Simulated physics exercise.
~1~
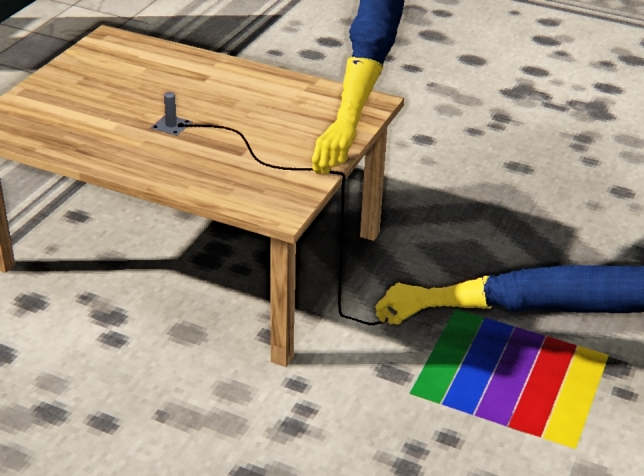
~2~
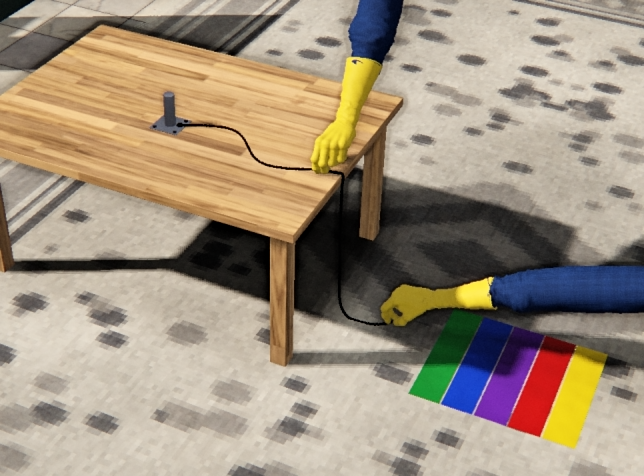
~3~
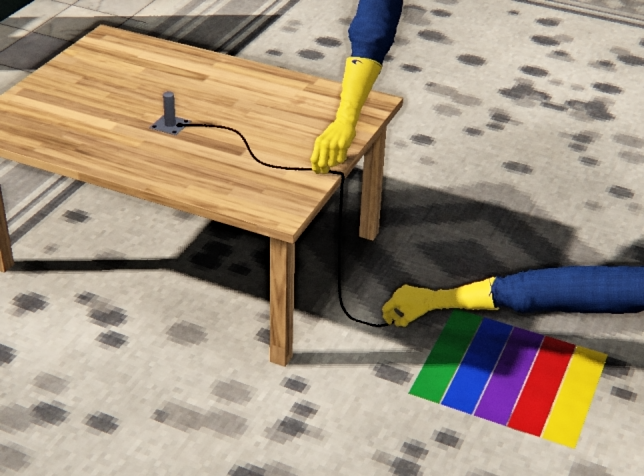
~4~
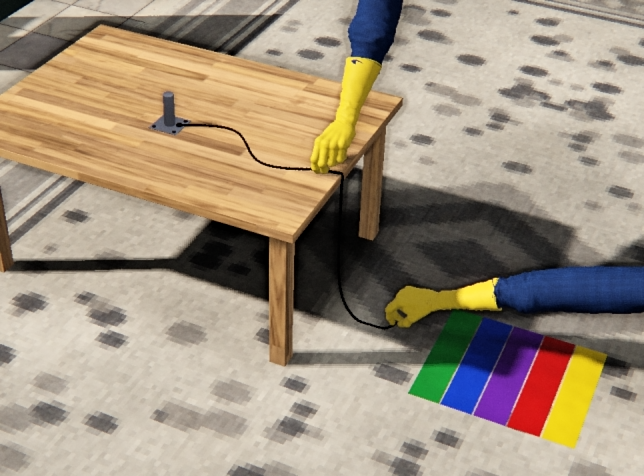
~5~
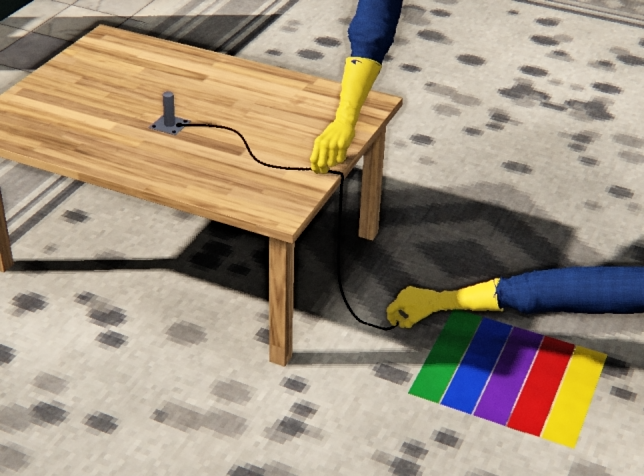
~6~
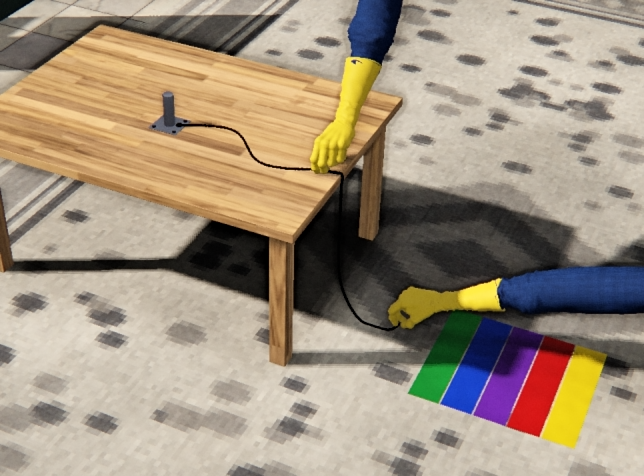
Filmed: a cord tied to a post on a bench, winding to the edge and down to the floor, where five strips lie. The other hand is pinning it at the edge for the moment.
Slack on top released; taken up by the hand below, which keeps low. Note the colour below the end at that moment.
Colour below: Purple.
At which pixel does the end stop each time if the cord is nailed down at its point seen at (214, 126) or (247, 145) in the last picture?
Try one ends near (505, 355), try two near (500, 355).
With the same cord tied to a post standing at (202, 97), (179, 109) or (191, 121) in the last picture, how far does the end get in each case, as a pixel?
First (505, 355), then (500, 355), and last (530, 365).
Early on, end near (465, 344); over green.
Midway, end near (495, 354); over blue.
At the end of the slack, end near (513, 359); over purple. It halts on the purple strip.
